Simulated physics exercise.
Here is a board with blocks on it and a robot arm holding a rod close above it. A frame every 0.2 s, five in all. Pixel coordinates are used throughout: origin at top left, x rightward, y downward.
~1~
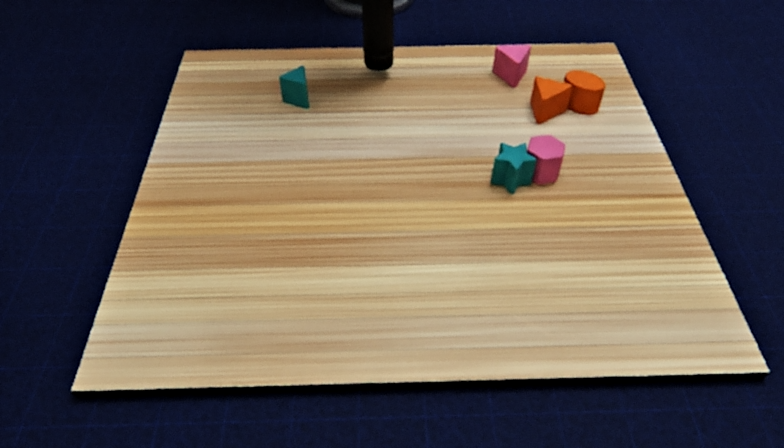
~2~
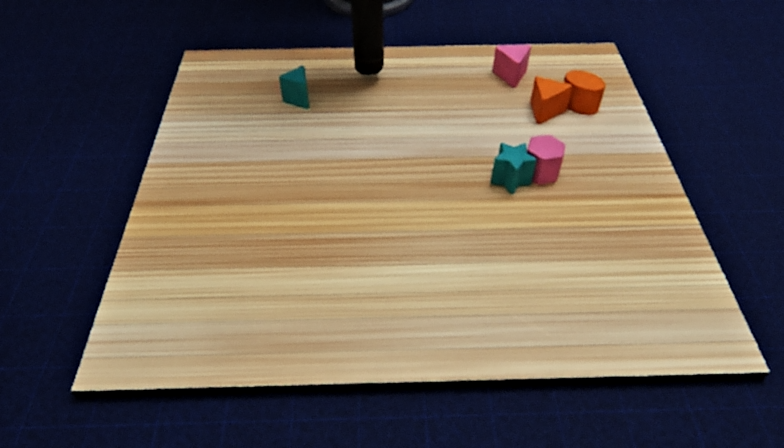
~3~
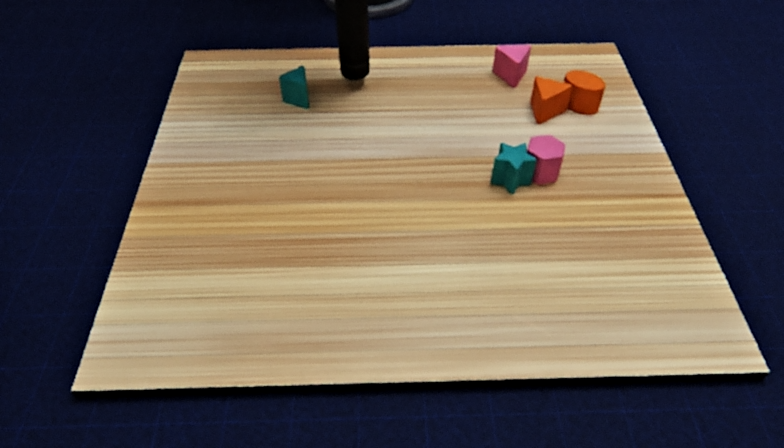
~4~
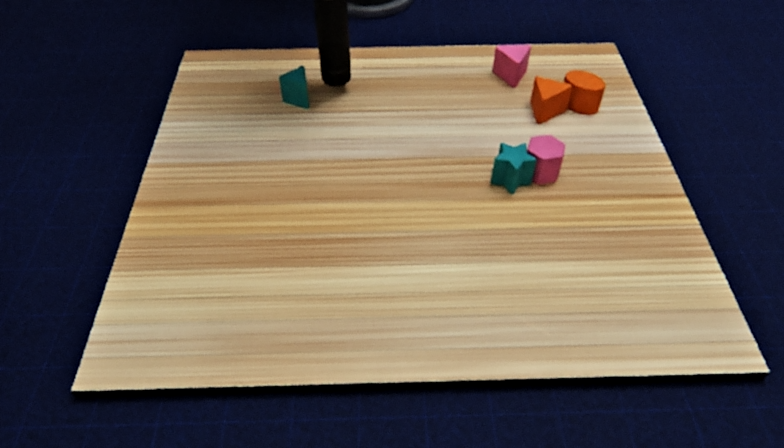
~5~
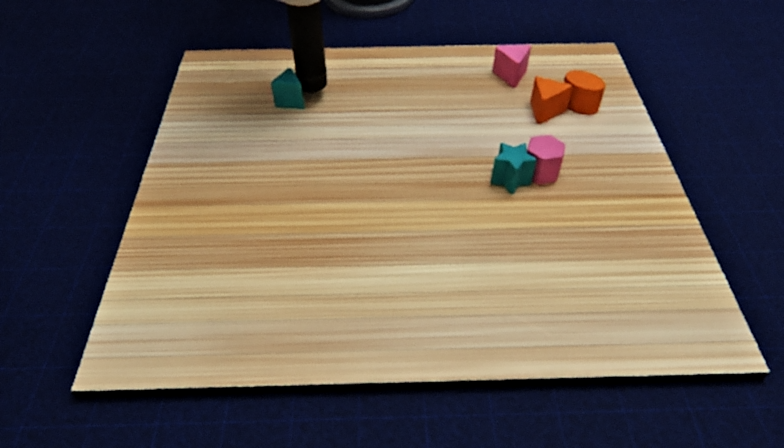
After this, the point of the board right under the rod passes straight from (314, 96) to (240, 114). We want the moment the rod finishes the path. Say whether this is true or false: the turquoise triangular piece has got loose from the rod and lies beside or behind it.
The statement is incorrect.
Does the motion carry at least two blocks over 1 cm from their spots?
It seems not.
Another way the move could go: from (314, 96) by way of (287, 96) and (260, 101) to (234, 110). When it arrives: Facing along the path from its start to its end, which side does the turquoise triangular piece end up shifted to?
Left.
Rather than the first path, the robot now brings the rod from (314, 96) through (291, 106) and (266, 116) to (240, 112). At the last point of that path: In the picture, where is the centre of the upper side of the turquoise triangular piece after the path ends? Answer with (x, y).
The answer is (209, 95).
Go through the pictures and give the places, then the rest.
In the first frame, rod tip (379, 64); block tops, turquoise triangular piece (296, 75).
In the second frame, rod (369, 67); blocks unchanged.
In the third frame, rod (355, 72); blocks unchanged.
In the fourth frame, rod (336, 78); blocks unchanged.
In the fifth frame, rod (313, 85); turquoise triangular piece (287, 77).
What follows on the original path. Halfway along, rod (274, 94); turquoise triangular piece (247, 86).
At the end, rod (237, 103); turquoise triangular piece (209, 96).
